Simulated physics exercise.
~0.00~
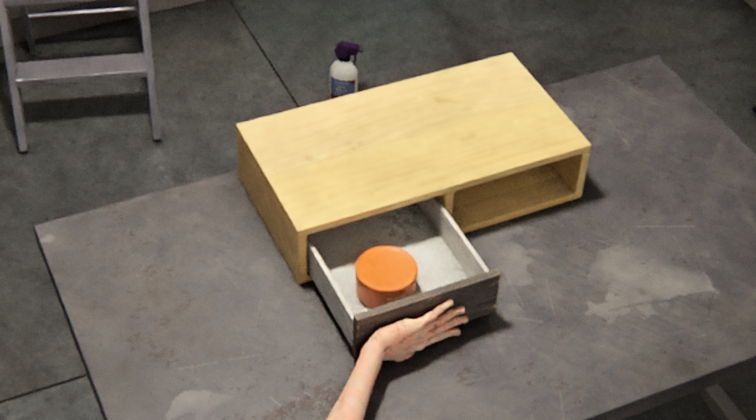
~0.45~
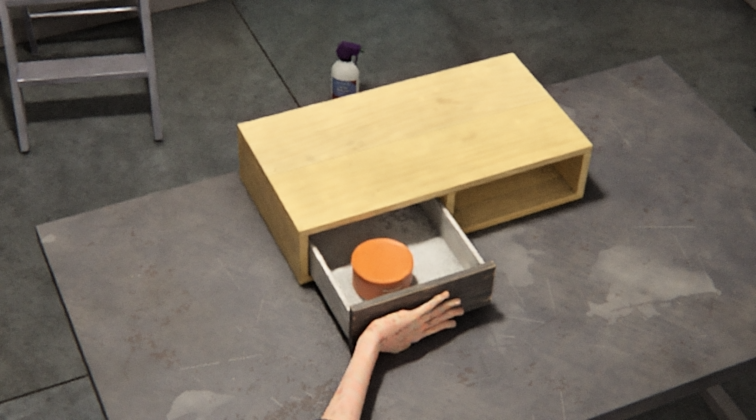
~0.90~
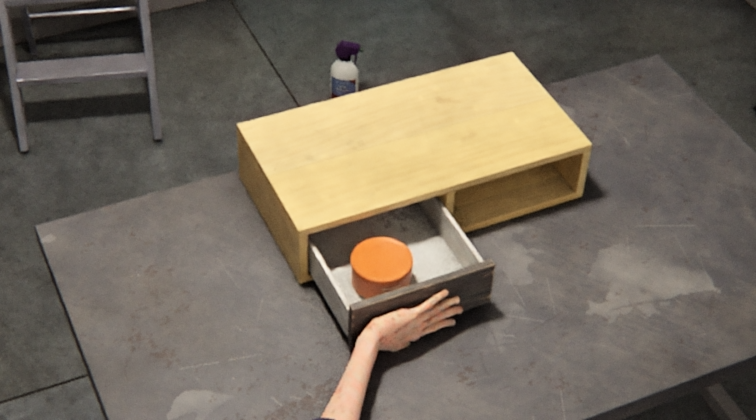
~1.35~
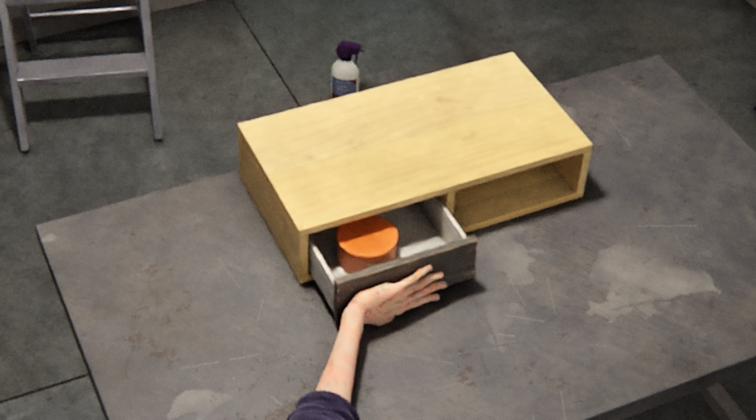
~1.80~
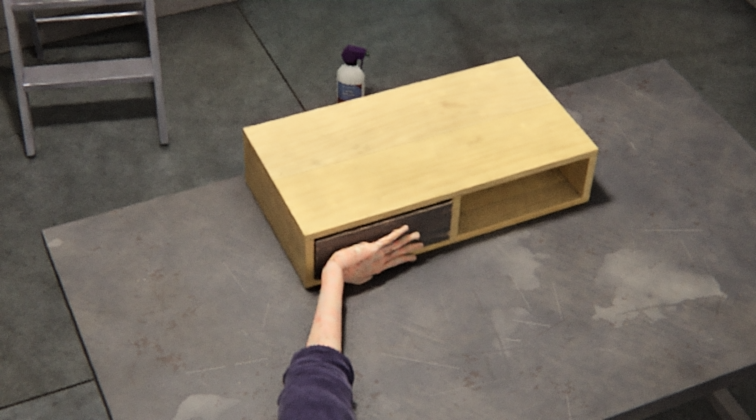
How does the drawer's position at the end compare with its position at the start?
At the start the drawer sticks out of the chest with the orange tub showing inside. By the end it has moved up and slightly left, all the way into the chest.
